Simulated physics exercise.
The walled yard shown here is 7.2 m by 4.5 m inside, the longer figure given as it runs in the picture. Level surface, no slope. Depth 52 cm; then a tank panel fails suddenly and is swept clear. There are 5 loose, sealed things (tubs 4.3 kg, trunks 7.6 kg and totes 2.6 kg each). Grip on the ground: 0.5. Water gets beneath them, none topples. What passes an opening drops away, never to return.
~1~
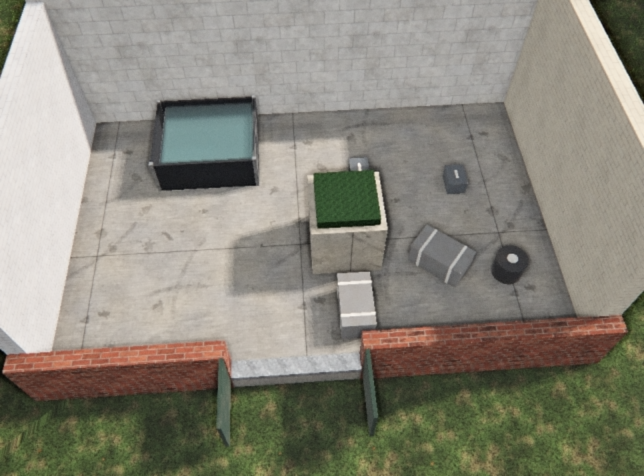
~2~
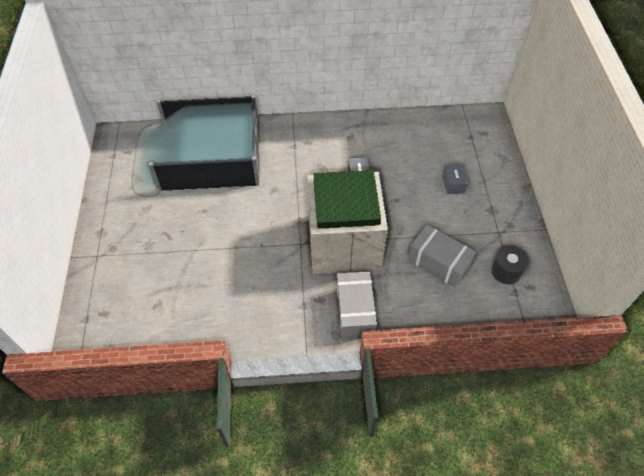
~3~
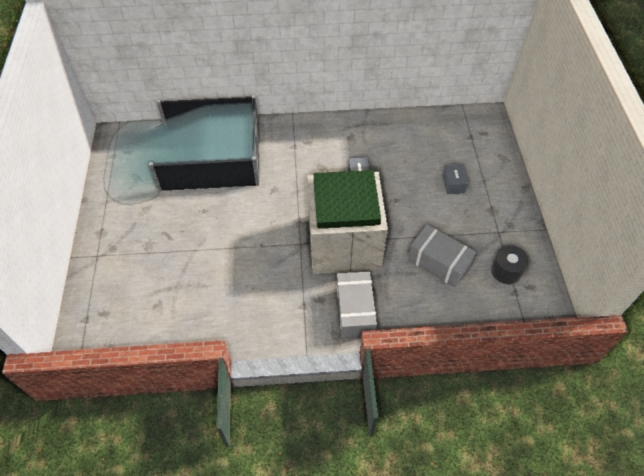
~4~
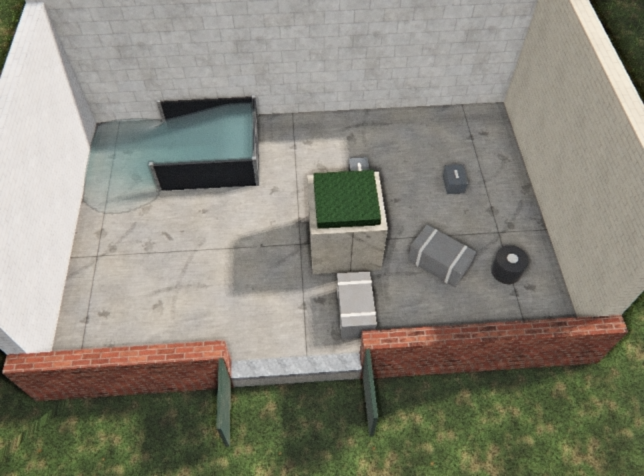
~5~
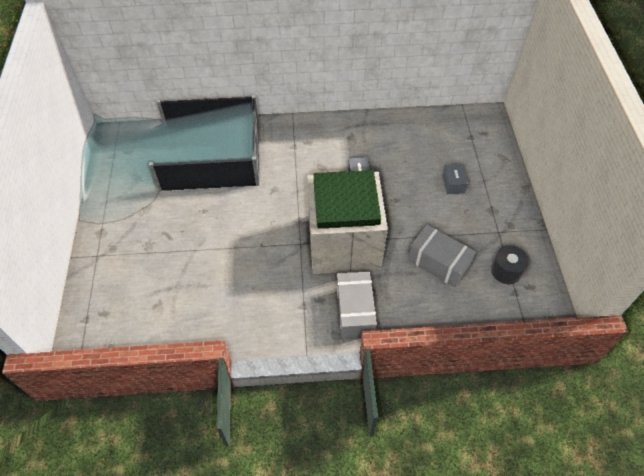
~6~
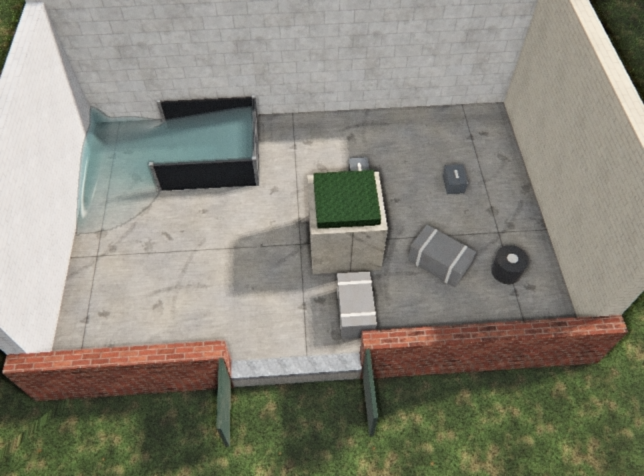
The clip opens on a walled yard with a dark-sided tank of water in the back left corner and scattered containers around a green-topped block. The tank's left side opens, and water spreads leftward across the floor to the left wall, while the containers stay still.
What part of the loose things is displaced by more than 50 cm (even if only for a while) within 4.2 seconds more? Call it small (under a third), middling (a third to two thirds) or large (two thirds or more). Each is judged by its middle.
Small, under a third.
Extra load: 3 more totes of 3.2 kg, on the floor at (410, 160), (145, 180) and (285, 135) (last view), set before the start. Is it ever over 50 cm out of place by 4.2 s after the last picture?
In order: Within it, beyond it, within it.
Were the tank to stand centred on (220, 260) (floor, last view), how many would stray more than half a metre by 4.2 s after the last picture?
Then 2 of them would.
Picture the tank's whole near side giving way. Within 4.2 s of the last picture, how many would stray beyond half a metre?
You'd get 0 in that case.
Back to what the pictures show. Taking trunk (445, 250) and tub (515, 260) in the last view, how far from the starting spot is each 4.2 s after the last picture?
Net shifts, in order: 0 cm and 0 cm.
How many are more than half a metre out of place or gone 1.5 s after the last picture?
The answer is 0.
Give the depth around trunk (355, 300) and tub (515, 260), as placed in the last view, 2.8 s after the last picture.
Roughly 0 and 0 cm.
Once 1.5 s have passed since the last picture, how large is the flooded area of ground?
Flooded: Near 8.5 m2.
Then, 0.4 s after the last picture 0 of 5 are over 50 cm from their spots; 0 afloat.
Then, 1.5 s after the last picture 0 of 5 are over 50 cm from their spots; 0 afloat.
Then, 2.8 s after the last picture 0 of 5 are over 50 cm from their spots; 0 afloat.
Then, 4.2 s after the last picture 1 of 5 are over 50 cm from their spots, and 1 have been at some point; 0 afloat.
